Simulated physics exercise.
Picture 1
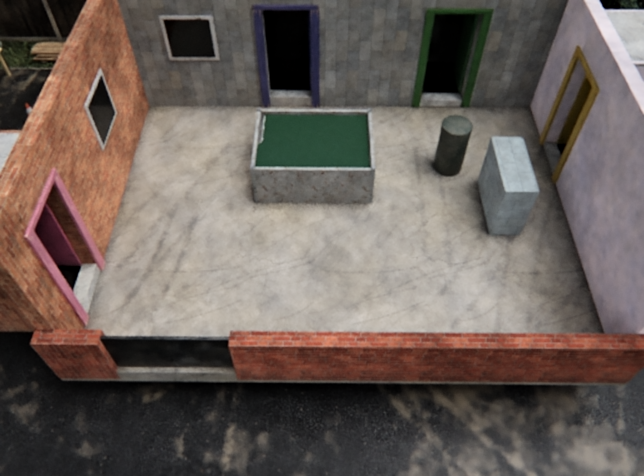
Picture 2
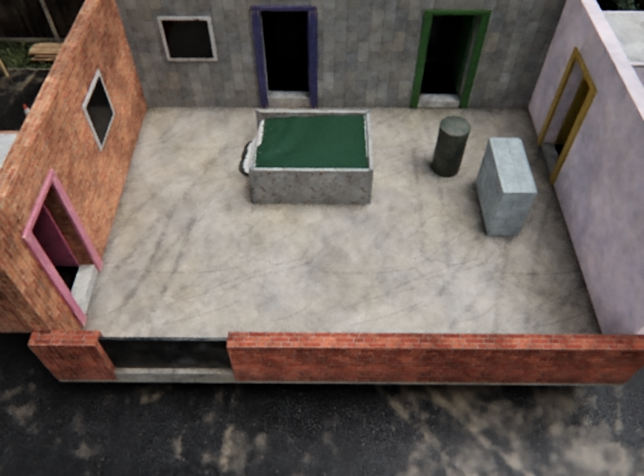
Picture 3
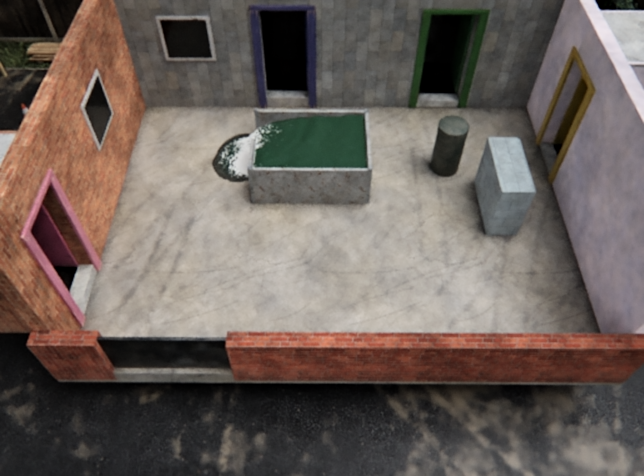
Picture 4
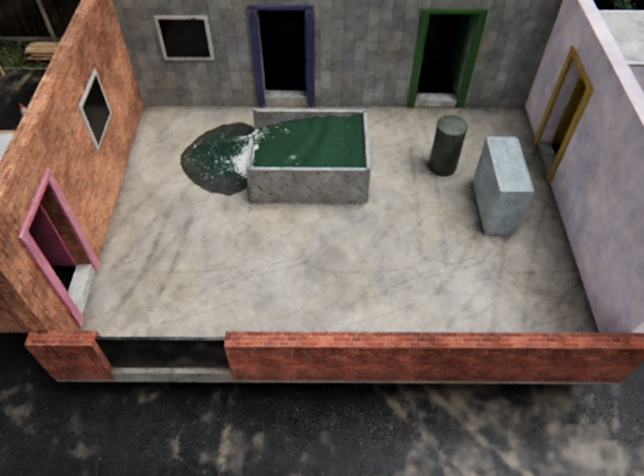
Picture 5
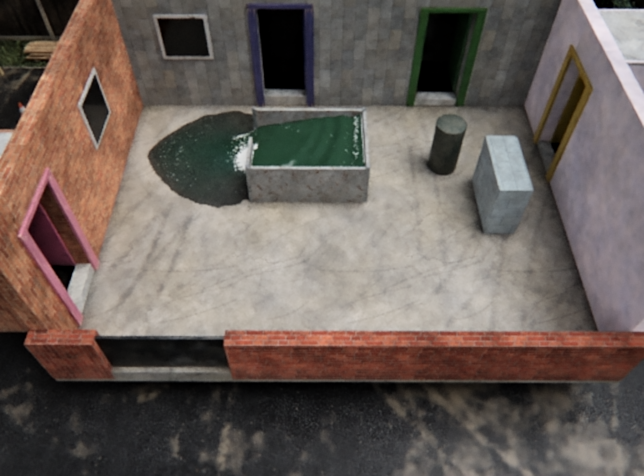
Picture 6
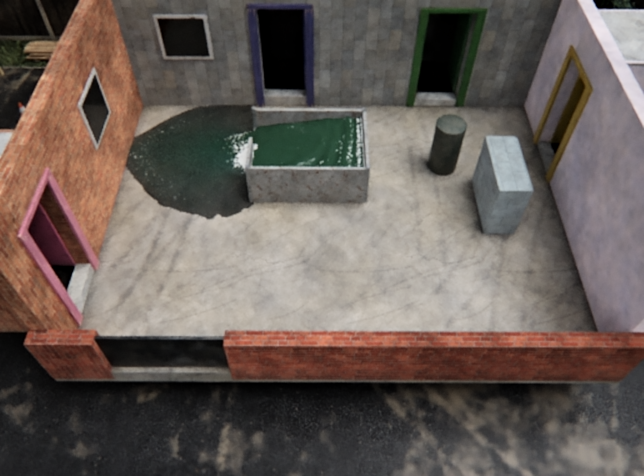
Dark green water pouring from the left side of an open stone tank and spreading leftward across a walled court's pale floor.
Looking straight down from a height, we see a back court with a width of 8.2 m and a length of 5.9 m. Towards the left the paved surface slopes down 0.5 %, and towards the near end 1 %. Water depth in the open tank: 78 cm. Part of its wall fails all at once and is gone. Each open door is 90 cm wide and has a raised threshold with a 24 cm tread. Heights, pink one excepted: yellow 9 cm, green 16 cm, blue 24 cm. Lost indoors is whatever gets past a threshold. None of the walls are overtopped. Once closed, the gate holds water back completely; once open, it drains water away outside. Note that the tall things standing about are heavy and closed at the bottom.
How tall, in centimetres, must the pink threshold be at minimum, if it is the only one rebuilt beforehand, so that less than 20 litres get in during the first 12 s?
It needs to be at least 9.5 cm tall.
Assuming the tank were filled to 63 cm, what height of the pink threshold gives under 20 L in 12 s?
A step of about 7.5 cm does it.
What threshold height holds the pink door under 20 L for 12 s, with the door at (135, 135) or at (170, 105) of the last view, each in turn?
Minimums: Roughly 29 cm and 27 cm.
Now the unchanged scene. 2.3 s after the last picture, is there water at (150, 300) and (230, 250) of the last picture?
First soaked, then untouched.
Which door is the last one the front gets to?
Yellow.
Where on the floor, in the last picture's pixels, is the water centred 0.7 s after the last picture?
Around (264, 165).
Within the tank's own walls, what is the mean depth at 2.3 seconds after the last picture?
It averages near 34 cm.
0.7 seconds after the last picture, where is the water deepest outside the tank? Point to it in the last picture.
Around pixel (143, 109).
Then, 0.7 s after the last picture water covers 15 % of the floor, deepest (48 cm) near (143, 109); it has not reached the pink door.
Then, 2.3 s after the last picture water covers 25 % of the floor, deepest (26 cm) near (187, 138); 7 cm at the pink door, 0 litres in over its 21 cm threshold.
Then, 11.3 s after the last picture water covers 95 % of the floor, deepest (11 cm) near (590, 358); 10 cm at the pink door, 0 litres in over its 21 cm threshold.
At the pink door as built, the water peaked near 13 cm, 8.5 s after the last picture.
Run again over the same 12 s with other heights there, 31 litres in over 8.5 cm, 8 litres over 11.5 cm. The limit of 20 litres is kept from about 9.5 cm up.
